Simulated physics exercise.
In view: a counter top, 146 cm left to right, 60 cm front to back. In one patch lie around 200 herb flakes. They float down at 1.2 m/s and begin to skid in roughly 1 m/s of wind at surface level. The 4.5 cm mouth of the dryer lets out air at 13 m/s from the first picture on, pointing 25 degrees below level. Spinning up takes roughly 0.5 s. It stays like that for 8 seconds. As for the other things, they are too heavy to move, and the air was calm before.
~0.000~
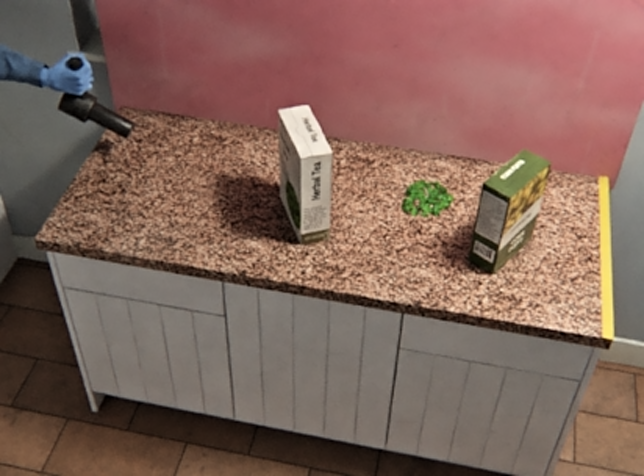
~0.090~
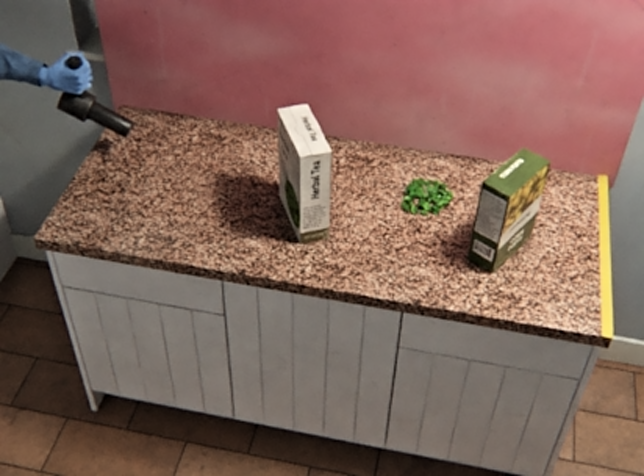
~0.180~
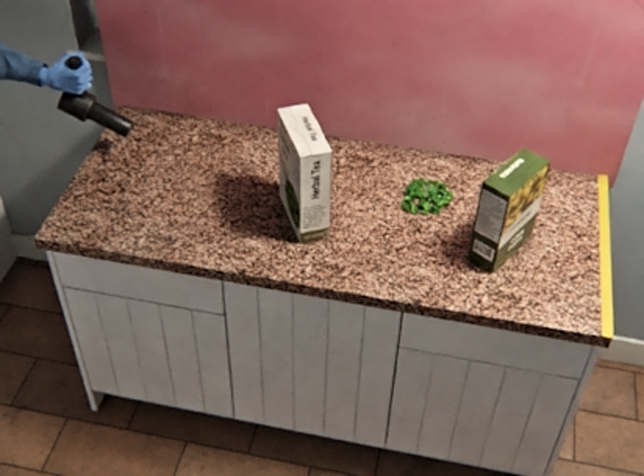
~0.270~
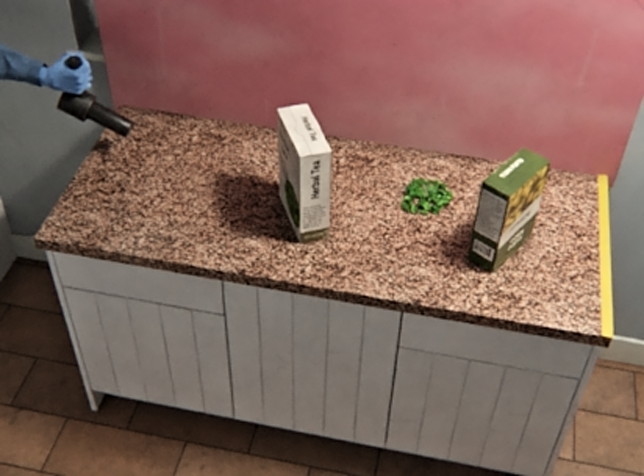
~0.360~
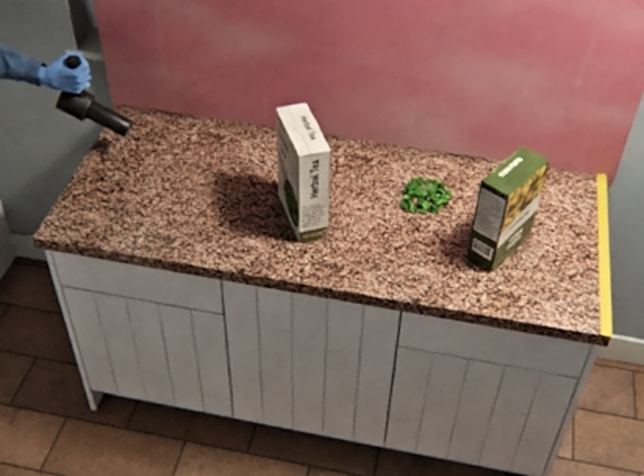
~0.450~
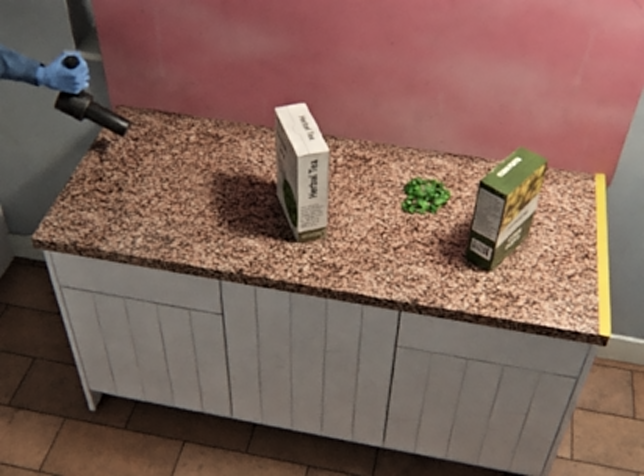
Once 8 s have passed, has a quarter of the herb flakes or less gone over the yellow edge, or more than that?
Most likely the tally past that edge goes beyond a quarter.
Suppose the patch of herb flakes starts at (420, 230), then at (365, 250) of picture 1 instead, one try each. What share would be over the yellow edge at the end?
Taking the two spots in order, you'd get 20 percent and then 0 percent.
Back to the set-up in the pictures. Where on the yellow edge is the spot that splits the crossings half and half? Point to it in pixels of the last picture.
I'd point to somewhere near (607, 231).
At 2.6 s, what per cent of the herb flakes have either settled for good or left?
About 80 per cent.
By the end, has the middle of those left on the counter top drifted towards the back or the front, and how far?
To the front, by about 15 cm.
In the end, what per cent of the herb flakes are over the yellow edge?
Close to 80 percent.
After 1.6 s the count stands so, 74 % are over the yellow edge; the middle of those still in play is near (491, 235).
After 2.6 s the count stands so, 76 % are over the yellow edge; the middle of those still in play is near (491, 235).
After 4.4 s the count stands so, 78 % are over the yellow edge; the middle of those still in play is near (491, 235).
After 8.0 s, at the end, 84 % are over the yellow edge; the middle of those still in play is near (490, 237).
